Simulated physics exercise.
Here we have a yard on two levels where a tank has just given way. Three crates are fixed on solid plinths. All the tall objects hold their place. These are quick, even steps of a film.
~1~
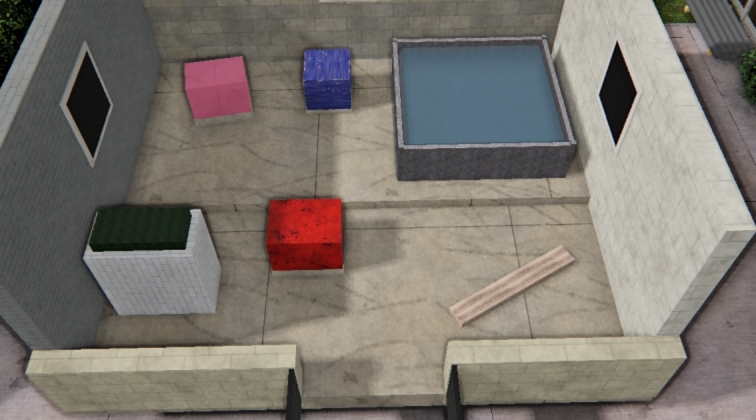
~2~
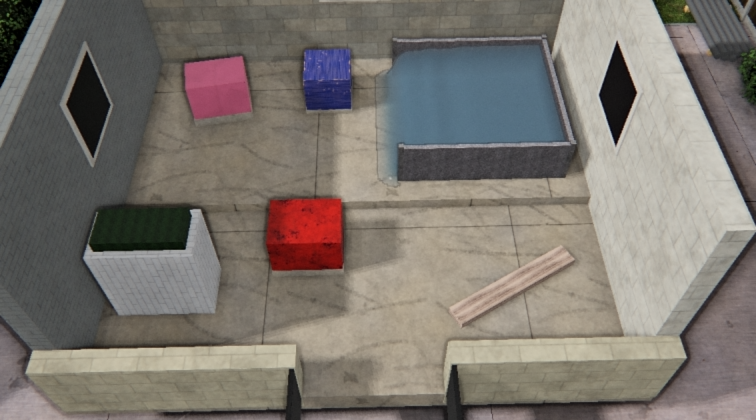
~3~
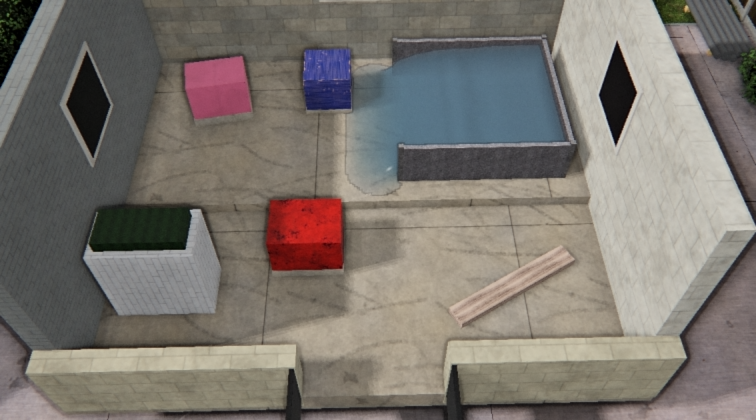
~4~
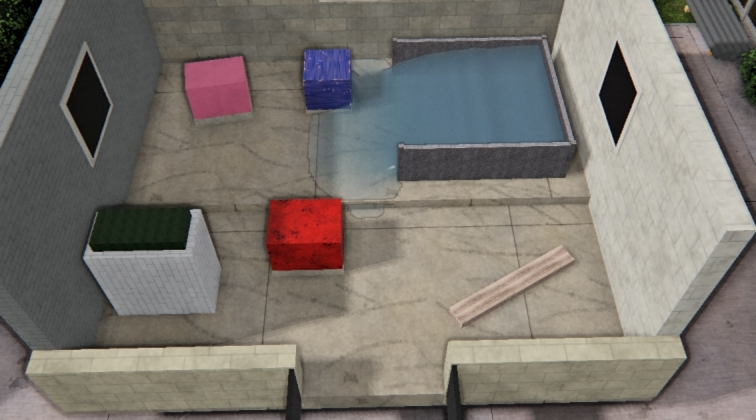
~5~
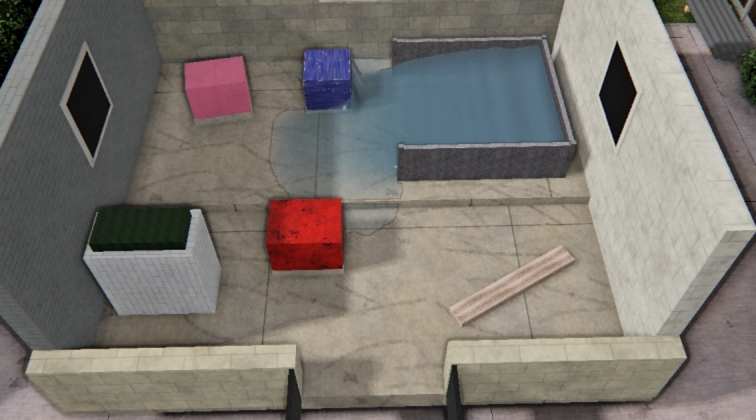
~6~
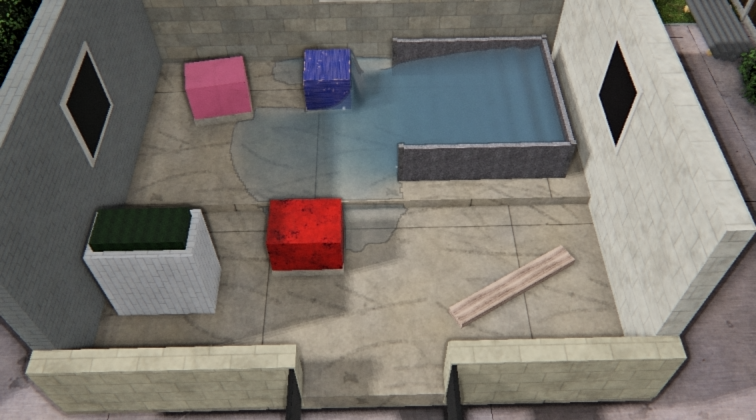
A grey-walled tank of blue water stands at the back right of a two-level, walled concrete yard, seen from a fixed high view. A pink block and a blue block sit to its left, with a red block, a white block topped in dark green, and a pale plank nearer. The tank's left wall vanishes, and water pours out leftward, spreading around the blue block and over the step beside the red one.
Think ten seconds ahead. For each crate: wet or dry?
In the end: The blue crate is soaked; the pink crate is soaked; the red crate is soaked.
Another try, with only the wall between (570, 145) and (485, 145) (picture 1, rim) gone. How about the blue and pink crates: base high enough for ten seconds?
Then: The blue crate is safe; the pink crate keeps dry.
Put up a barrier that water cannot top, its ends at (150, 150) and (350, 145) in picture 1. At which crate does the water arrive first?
It is the blue crate.
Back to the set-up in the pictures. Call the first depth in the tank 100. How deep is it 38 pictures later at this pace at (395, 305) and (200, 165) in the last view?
Roughly 8 and 18 per cent, in turn.
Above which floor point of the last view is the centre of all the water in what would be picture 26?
Close to (293, 159).
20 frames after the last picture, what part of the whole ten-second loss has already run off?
Near 0 in a hundred.
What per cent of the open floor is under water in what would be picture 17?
Roughly 50 per cent.
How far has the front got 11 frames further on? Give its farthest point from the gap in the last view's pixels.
Close to (98, 335).
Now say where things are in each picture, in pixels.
In the first picture, the open tank at (477, 93) is whole and still.
In the second picture, water pours out at (399, 115) and has run to (391, 181).
In the third picture, water pours out at (399, 116) and has run to (373, 189).
In the fourth picture, the front is at (345, 200), out from the gap at (399, 117).
In the fifth picture, water pours out at (399, 117) and has run to a hidden place.
In the sixth picture, water pours out at (399, 117) and has run to (238, 154).
A moment on, water covers 40 % of the floor; the blue crate water round its plinth, the pink crate water round its plinth, the red crate water round its plinth.
Next, water covers 50 % of the floor; the blue crate water round its plinth, the pink crate water round its plinth, the red crate water round its plinth.
Then, water covers 65 % of the floor; the blue crate water round its plinth, the pink crate water round its plinth, the red crate water round its plinth.
Later, water covers 90 % of the floor; the blue crate water round its plinth, the pink crate water round its plinth, the red crate water round its plinth.
In the end, water covers 95 % of the floor; the blue crate was topped, the pink crate was topped, the red crate was topped.
